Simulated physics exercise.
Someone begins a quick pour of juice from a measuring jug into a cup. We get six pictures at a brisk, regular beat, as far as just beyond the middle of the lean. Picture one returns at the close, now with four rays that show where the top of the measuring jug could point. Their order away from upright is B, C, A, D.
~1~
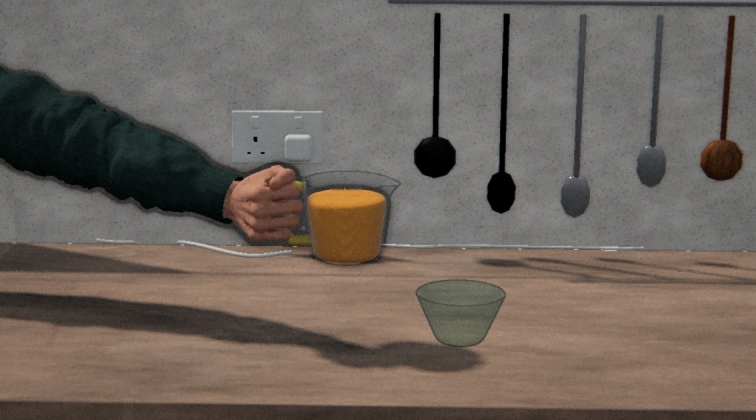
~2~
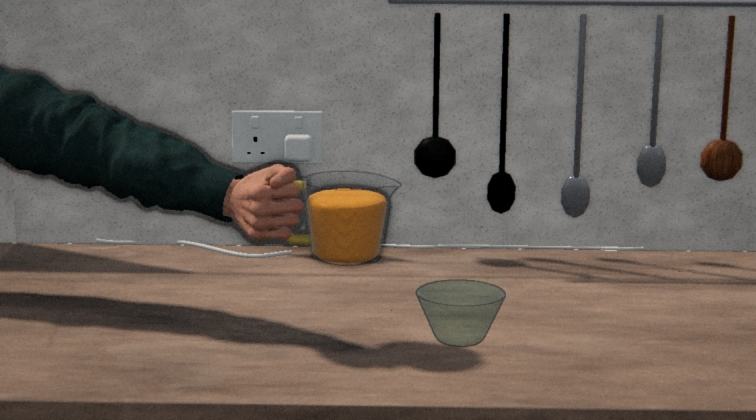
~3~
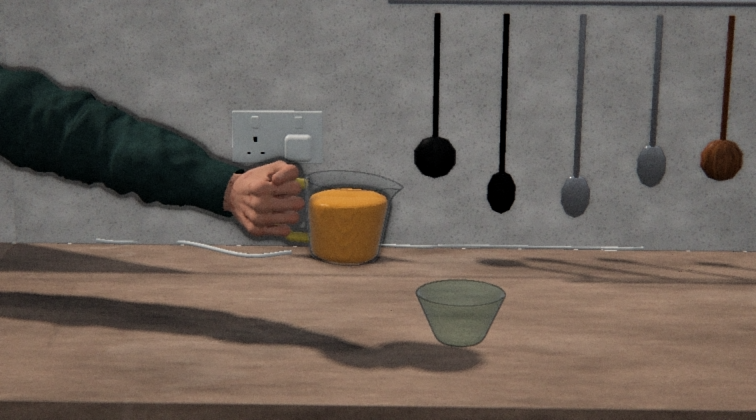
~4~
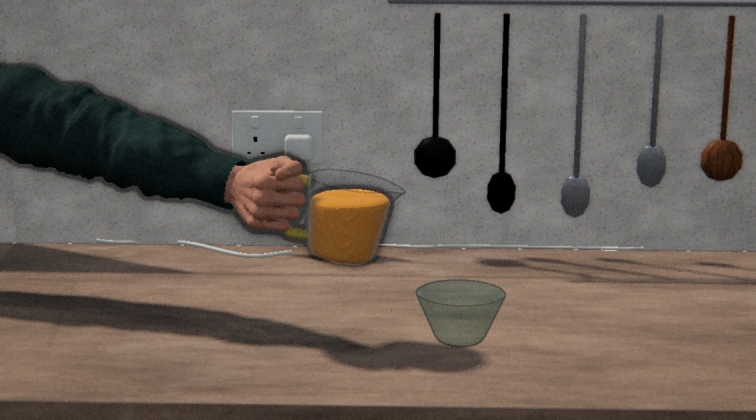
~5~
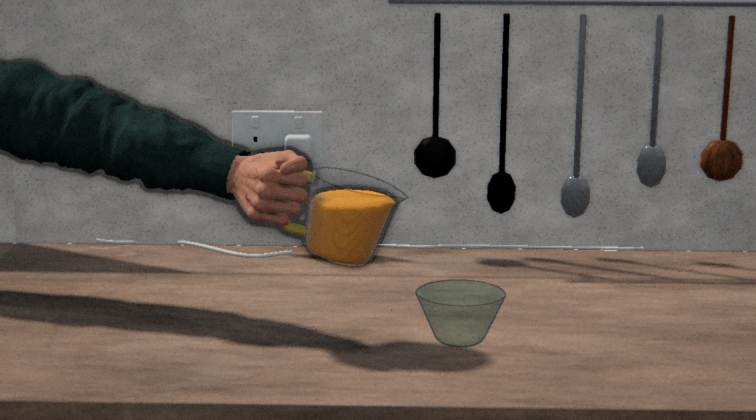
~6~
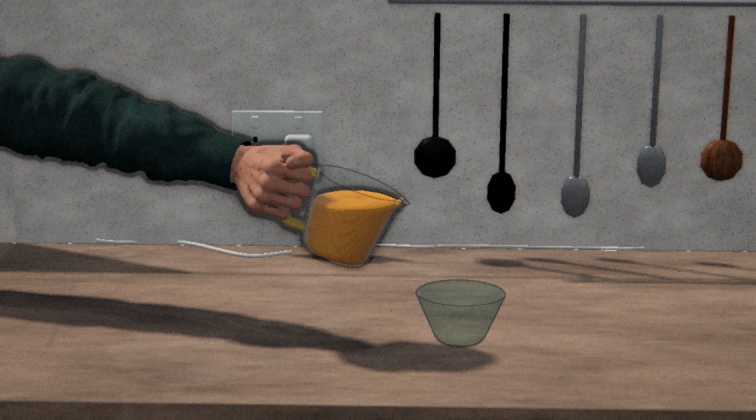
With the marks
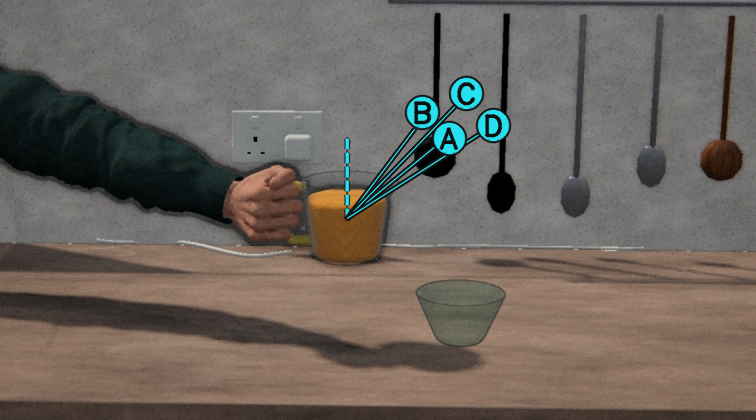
In the video, a hand in a dark green sleeve holds a clear jug of orange liquid above a wooden counter, at first upright, then gradually tilts it to the right, near a small, empty greenish cup.
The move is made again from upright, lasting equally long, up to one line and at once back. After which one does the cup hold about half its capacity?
Take A.
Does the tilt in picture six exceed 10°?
Yes, it does.
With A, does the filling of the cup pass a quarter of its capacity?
Yes.
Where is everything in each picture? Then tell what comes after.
Upright, lip at (400, 183); rim of the cup round (461, 292); nothing has left yet.
Upright, lip at (400, 184); nothing has left yet.
Tipped about 4°, lip at (402, 187); nothing has left yet.
Tipped about 8°, lip at (404, 191); nothing has left yet.
Tipped about 14°, lip at (407, 197); nothing has left yet.
Tipped about 20°, lip at (409, 203); nothing has left yet.
On the marked copy, A at (434, 147); B at (414, 129); C at (455, 106); D at (478, 134).
With A, the cup ends with about 50 % of what it can hold; 4 % of the juice is spilt.
With B, the cup ends with about 21 % of what it can hold.
With C, the cup ends with about 35 % of what it can hold; 3 % of the juice is spilt.
With D, the cup ends with about 70 % of what it can hold; 3 % of the juice is spilt.
